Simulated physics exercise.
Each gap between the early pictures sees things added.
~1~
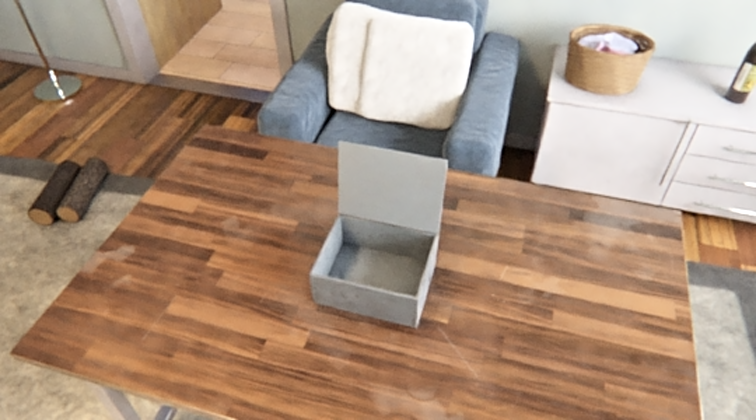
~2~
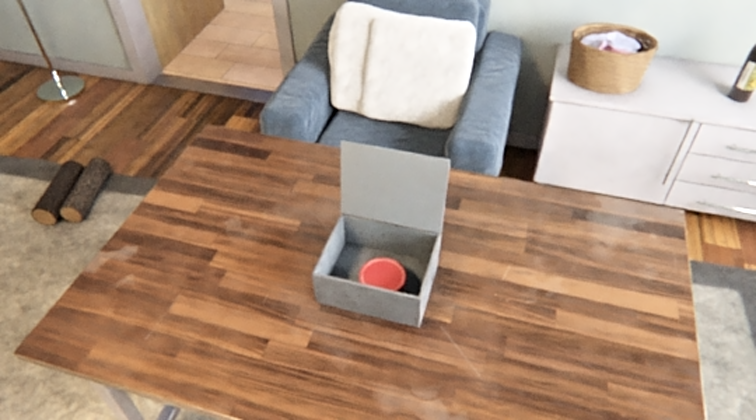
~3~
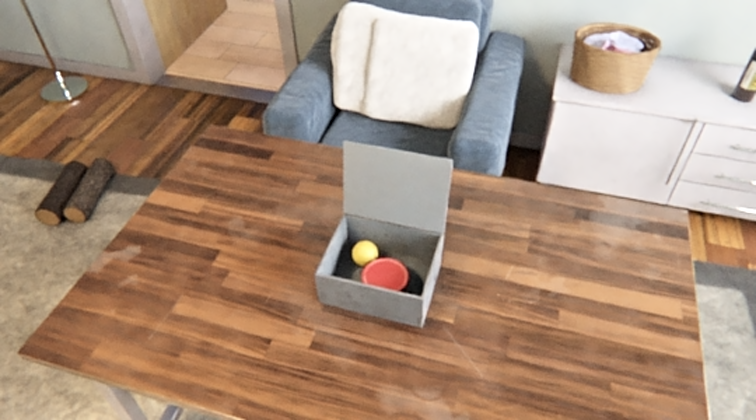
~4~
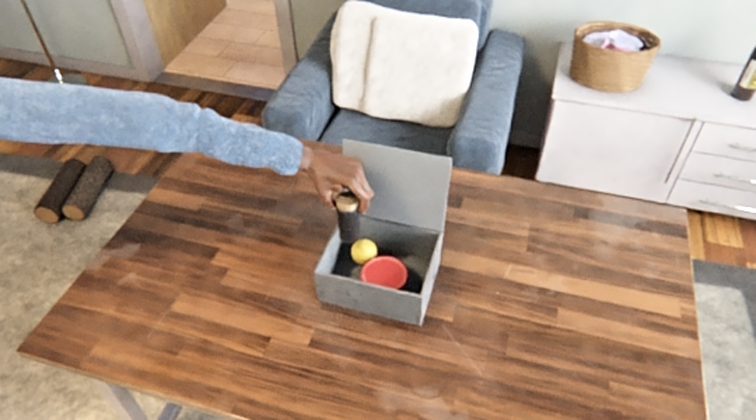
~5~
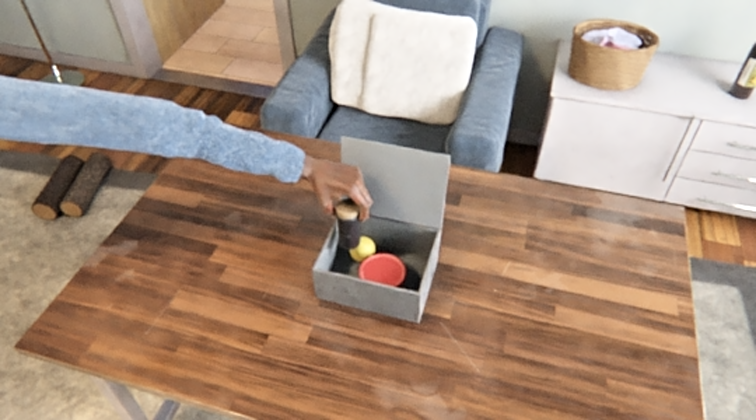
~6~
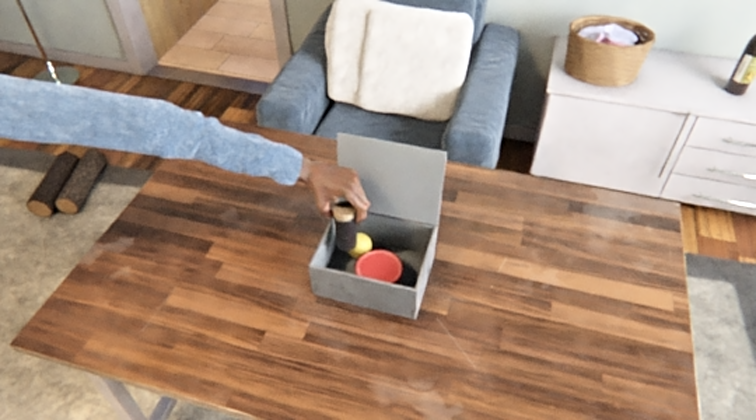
The clip opens on an empty grey box with its lid raised on a wooden table. A red round container appears inside, then a yellow lemon behind it. A hand reaches in from the left with a black shaker and lowers it into the box beside the lemon, still gripping it.
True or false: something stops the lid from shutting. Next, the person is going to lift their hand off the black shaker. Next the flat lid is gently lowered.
False.
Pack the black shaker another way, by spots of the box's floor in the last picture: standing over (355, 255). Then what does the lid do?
Result: Lid shut.
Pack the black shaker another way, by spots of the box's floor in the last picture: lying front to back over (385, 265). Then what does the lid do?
Note: It fails to lower.
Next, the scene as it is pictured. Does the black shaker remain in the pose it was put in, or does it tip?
Observation: It tilts over.
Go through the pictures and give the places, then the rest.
In the first picture, the last thing is not in view yet.
In the second picture, the last thing is not in view yet.
In the third picture, the last thing is not in view yet; yellow lemon (365, 254).
The fourth picture shows on its way; black shaker (349, 218); yellow lemon (364, 252).
The fifth picture shows on its way; black shaker (349, 225).
The sixth picture shows put in, still held; black shaker (346, 226).
Then, 0.50 s after the last picture, black shaker on its side near (340, 266); yellow lemon rolled a little.
Then, 1.60 s after the last picture, lid 58° above the rim; black shaker on its side near (338, 265); yellow lemon rolled a little.
Then, 1.90 s after the last picture, lid 15° above the rim; black shaker on its side near (338, 265); yellow lemon rolled a little.
At rest, lid shut; tipped over in the box, black shaker; the other 2 in place. Seen from the same camera at the end, black shaker near (338, 265).
